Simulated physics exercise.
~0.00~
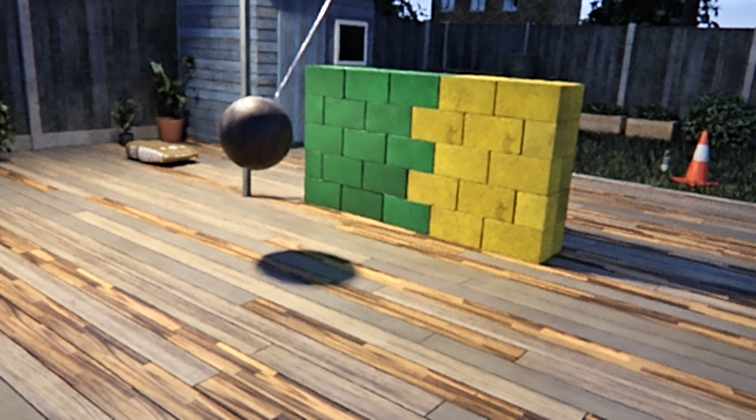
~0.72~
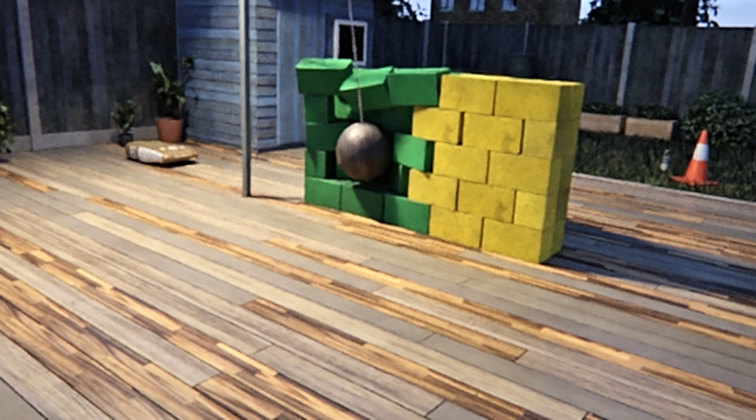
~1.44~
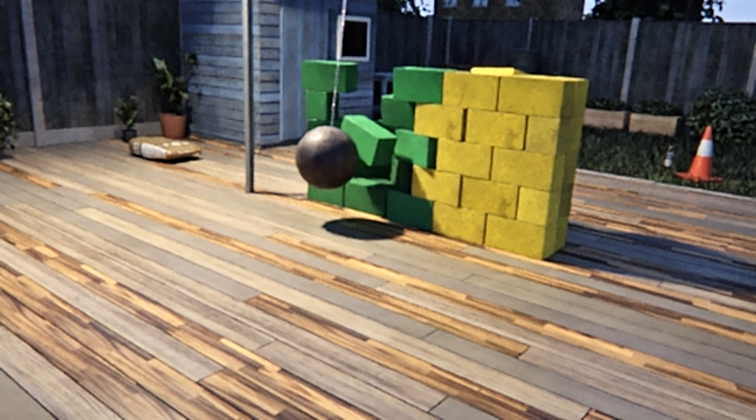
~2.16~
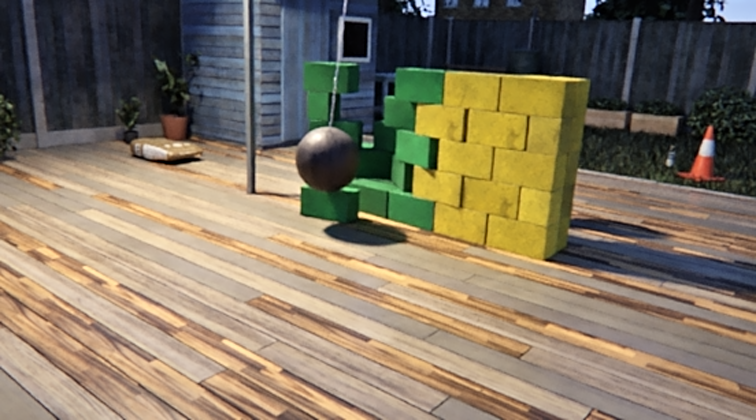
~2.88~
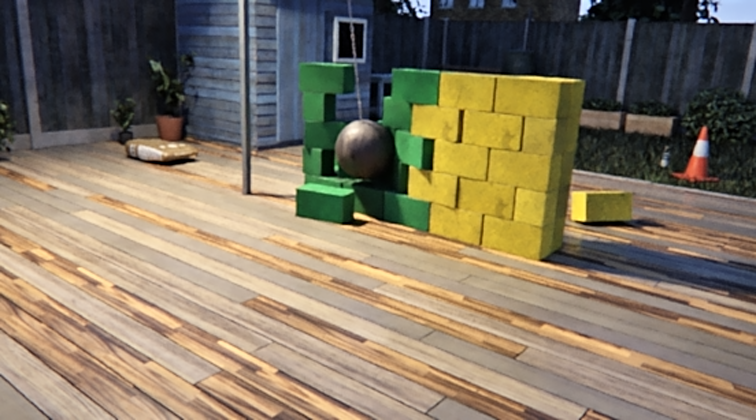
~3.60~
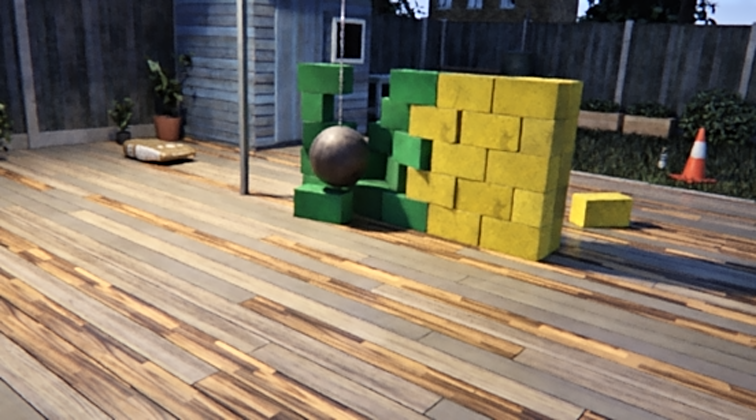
A dark iron ball swings on its line toward a loosely stacked wall of green and yellow blocks on a wooden deck. It strikes the green half, shoving blocks back and tilting those along the top. The ball swings back out in front as more green blocks shift and drop, opening a deep gap. One green block comes to rest low at the front left, and a yellow block appears on the deck beyond the right end. The ball sways gently before the gap, while most of the yellow side and a green column at the left still stand.
